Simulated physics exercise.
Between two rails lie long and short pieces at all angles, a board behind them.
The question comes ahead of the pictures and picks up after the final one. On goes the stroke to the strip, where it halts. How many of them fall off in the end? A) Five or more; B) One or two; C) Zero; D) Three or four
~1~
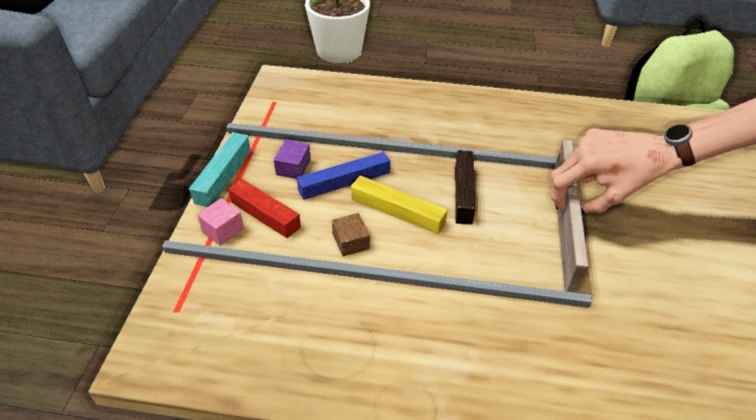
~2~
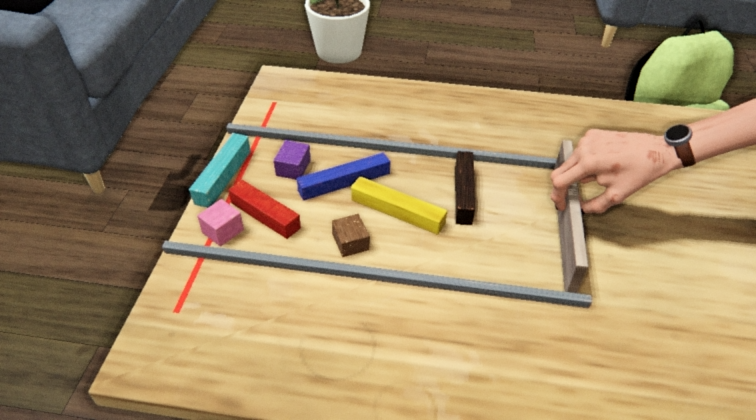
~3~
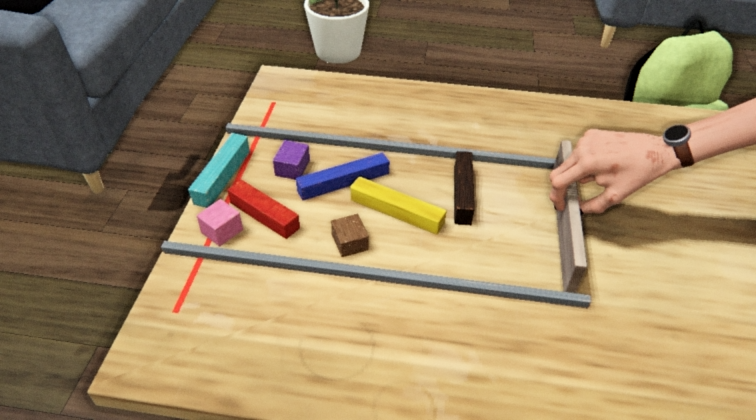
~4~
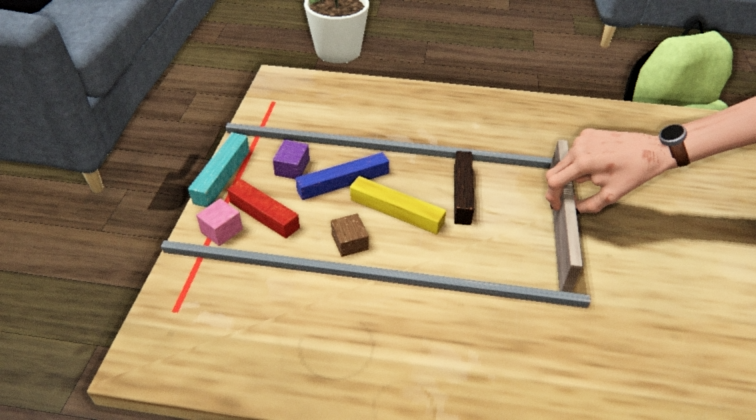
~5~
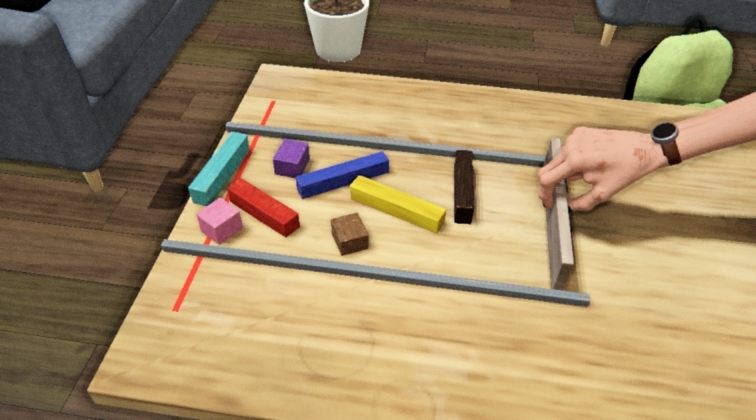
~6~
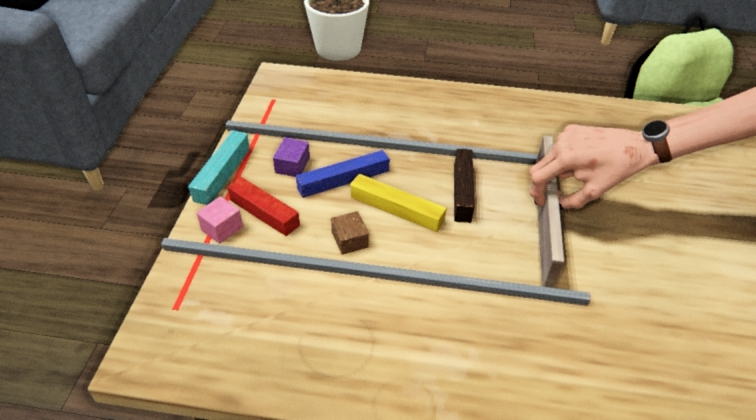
Option A: Five or more.
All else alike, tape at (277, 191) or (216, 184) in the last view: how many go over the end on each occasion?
So it's 1 the first time and 6 the second time.
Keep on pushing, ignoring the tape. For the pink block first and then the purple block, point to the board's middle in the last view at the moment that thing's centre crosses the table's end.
With the pink block it sits around (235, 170), with the purple block around (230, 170).
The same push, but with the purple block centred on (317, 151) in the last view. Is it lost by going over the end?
So it does not drop, then.
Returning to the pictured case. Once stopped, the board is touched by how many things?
2 in contact.
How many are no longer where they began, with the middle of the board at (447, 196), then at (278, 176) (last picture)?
Tally: 2; 8.
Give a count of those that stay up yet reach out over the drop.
The overhang total is 1.
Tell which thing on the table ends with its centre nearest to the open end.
It's the purple block.
Soon after, none off yet; turquoise bar at rest near (221, 166); pink block at rest near (220, 220); red bar at rest near (263, 206).
After that, none off yet; turquoise bar at rest near (219, 166); pink block at rest near (218, 221); red bar displaced a little near (240, 208).
In the end, the number that fall off is five or more; gone, yellow stick, blue bar, red bar, pink block and turquoise bar.
